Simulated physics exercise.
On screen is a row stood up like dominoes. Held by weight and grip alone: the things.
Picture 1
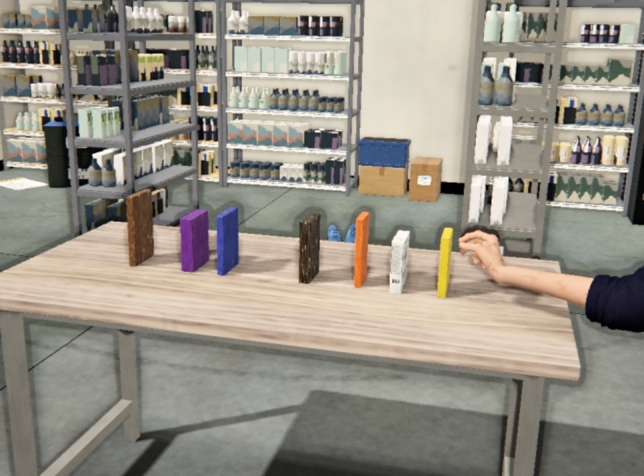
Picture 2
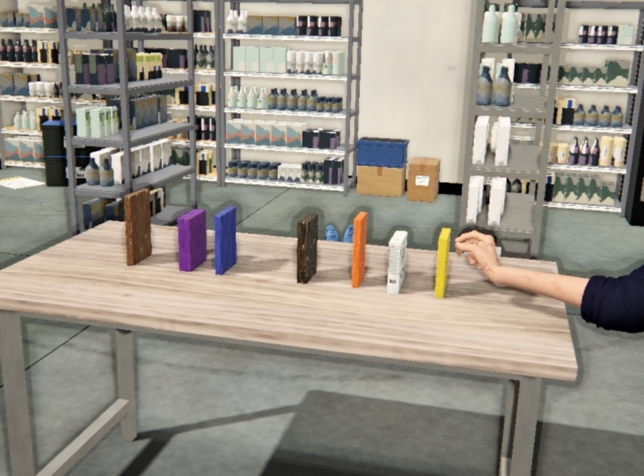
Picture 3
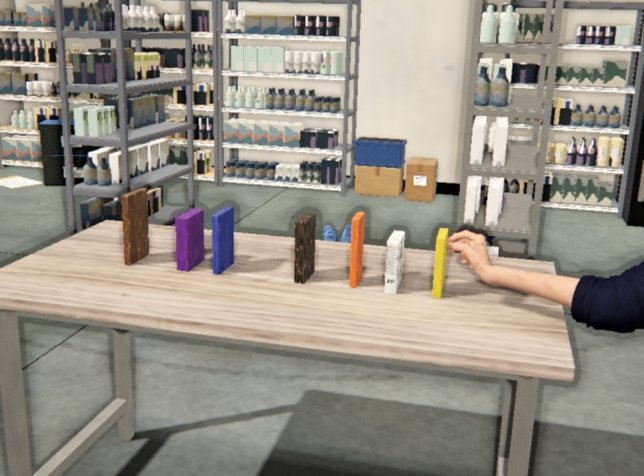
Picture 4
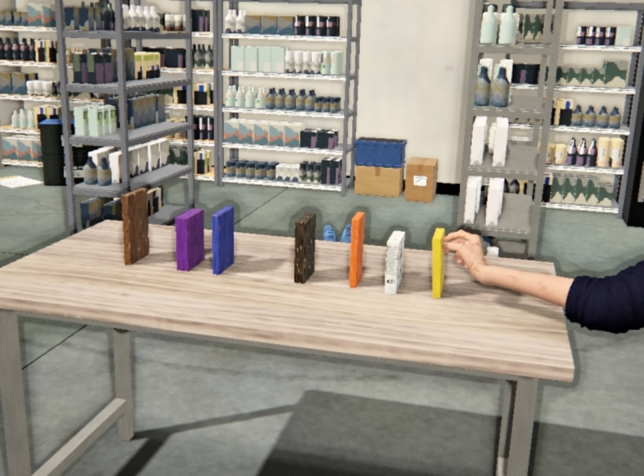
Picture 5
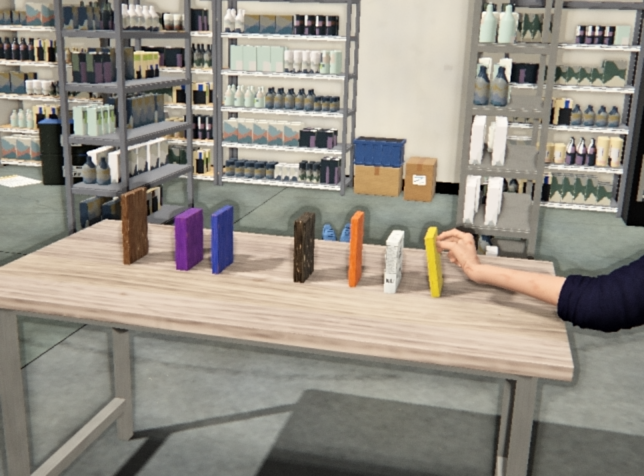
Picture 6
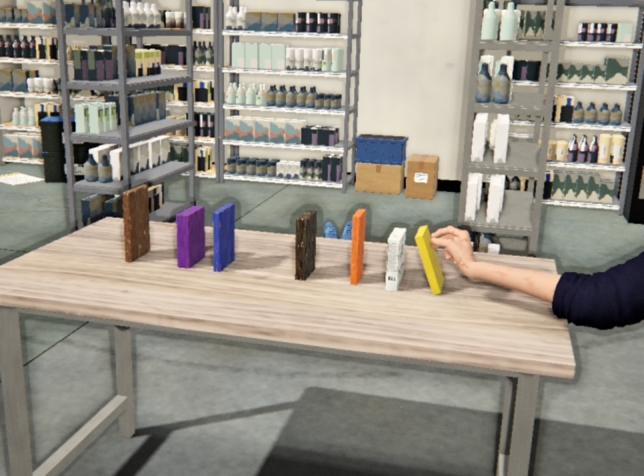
On a wooden table, a hand pushes the upright yellow board leftward until it leans.
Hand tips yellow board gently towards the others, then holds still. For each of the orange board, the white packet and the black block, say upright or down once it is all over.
The orange board will keel over; the white packet will keel over; the black block will keel over.
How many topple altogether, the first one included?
That adds up to 4 in total.
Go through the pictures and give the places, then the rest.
Orange board (361, 250); white packet (400, 262); black block (310, 248), in the first picture.
Purple block (193, 240); blue block (226, 240), in the second picture.
Purple block (190, 240); blue block (223, 240), in the third picture.
Yellow board 4° over; purple block (190, 240); blue block (223, 240), in the fourth picture.
Yellow board 10° over; purple block (189, 239); blue block (222, 239), in the fifth picture.
Yellow board 21° over; orange board (358, 247); white packet (396, 259); black block (306, 245), in the sixth picture.
Then, 0.20 s on from there, yellow board 56° over; white packet turned 27° from how it was put near (383, 258).
Then, 0.40 s on from there, yellow board 72° over; white packet turned 63° from how it was put near (368, 265); orange board turned 40° from how it was put near (334, 250).
Then, 0.60 s on from there, yellow board 76° over; orange board turned 71° from how it was put near (322, 263); white packet on its side near (364, 269); black block turned 53° from how it was put near (280, 250).
Then, 0.70 s on from there, yellow board 76° over; black block on its side near (269, 264); orange board on its side near (319, 266); white packet on its side near (363, 270).
In the end, toppled on the table, black block, white packet and orange board; the other 2 unmoved. At the end, from the last picture's camera, orange board near (319, 266), white packet near (363, 270).
